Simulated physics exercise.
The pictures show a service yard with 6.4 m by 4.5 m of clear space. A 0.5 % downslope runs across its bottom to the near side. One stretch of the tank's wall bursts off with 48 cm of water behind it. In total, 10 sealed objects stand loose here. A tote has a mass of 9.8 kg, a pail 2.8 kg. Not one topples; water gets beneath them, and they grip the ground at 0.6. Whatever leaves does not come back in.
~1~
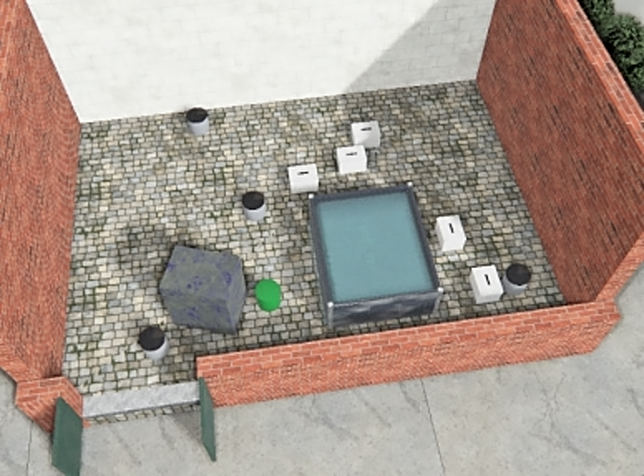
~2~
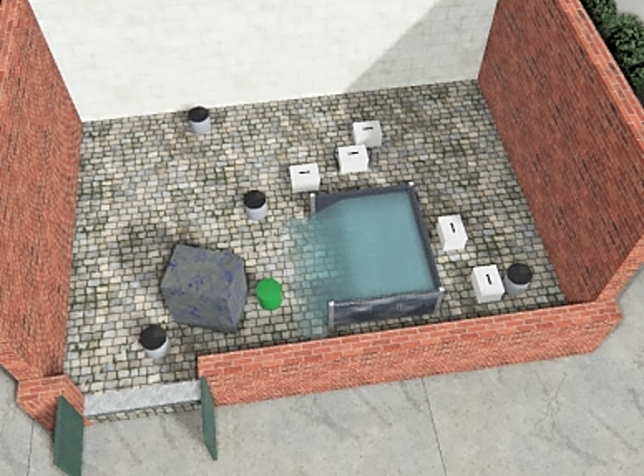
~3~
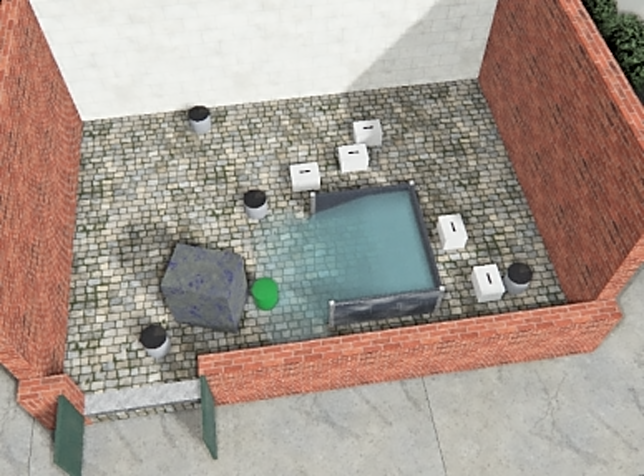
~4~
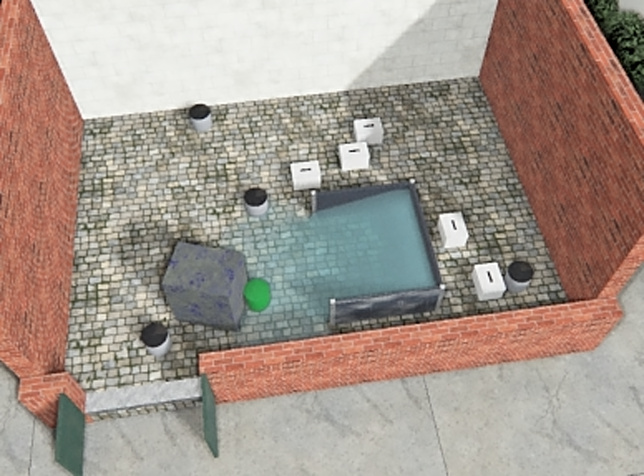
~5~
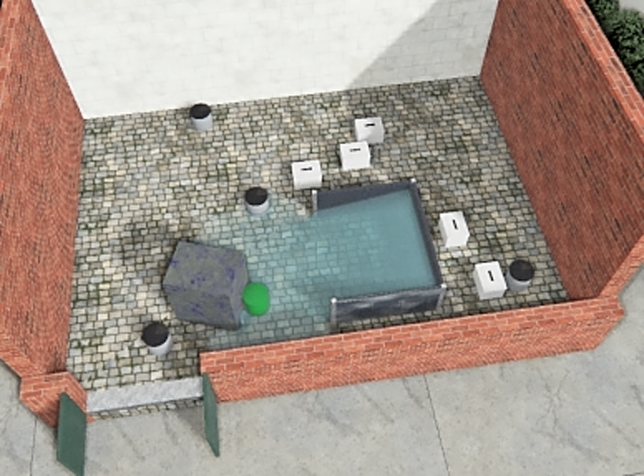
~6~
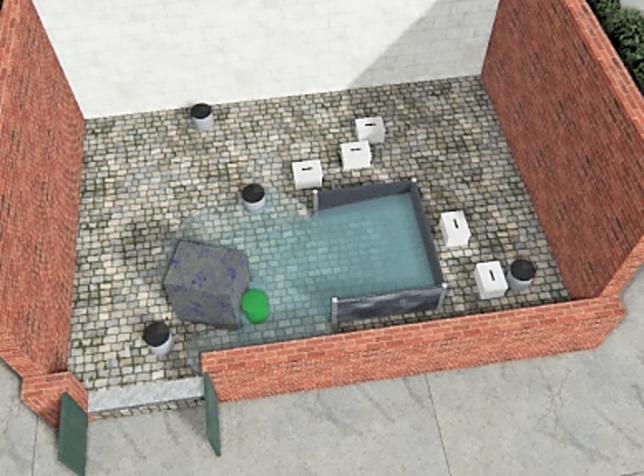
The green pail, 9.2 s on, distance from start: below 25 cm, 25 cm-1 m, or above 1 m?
I'd bet it heads off a long way.
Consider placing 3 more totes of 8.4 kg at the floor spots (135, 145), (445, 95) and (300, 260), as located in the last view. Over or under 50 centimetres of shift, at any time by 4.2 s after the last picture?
Going one by one: Too far, not far enough, too far.
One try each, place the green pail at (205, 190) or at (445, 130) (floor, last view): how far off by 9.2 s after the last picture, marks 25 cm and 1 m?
Outcomes in order: It is taken a long way; it sits still.
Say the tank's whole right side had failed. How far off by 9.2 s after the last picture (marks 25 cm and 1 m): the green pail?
My answer is that the green pail remains put.
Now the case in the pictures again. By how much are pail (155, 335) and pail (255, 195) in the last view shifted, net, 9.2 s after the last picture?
Taking them in turn, the shifts are 40 cm and 300 cm.
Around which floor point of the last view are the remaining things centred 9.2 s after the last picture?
The centre is close to (361, 201).
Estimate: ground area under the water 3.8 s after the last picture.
About 19 m2.
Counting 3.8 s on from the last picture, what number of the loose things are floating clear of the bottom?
3.
Then, 1.2 s after the last picture the green pail is near (190, 323), 1.1 m from its start, aground; 0 of 10 are out; 0 afloat.
Then, 3.8 s after the last picture the green pail is near (138, 246), 1.9 m from its start, afloat; 0 of 10 are out; 3 afloat.
Then, 6.2 s after the last picture the green pail is near (160, 213), 1.9 m from its start, afloat; 0 of 10 are out; 3 afloat.
Then, 9.2 s after the last picture the green pail is near (191, 217), 1.6 m from its start, aground; 0 of 10 are out; 2 afloat.
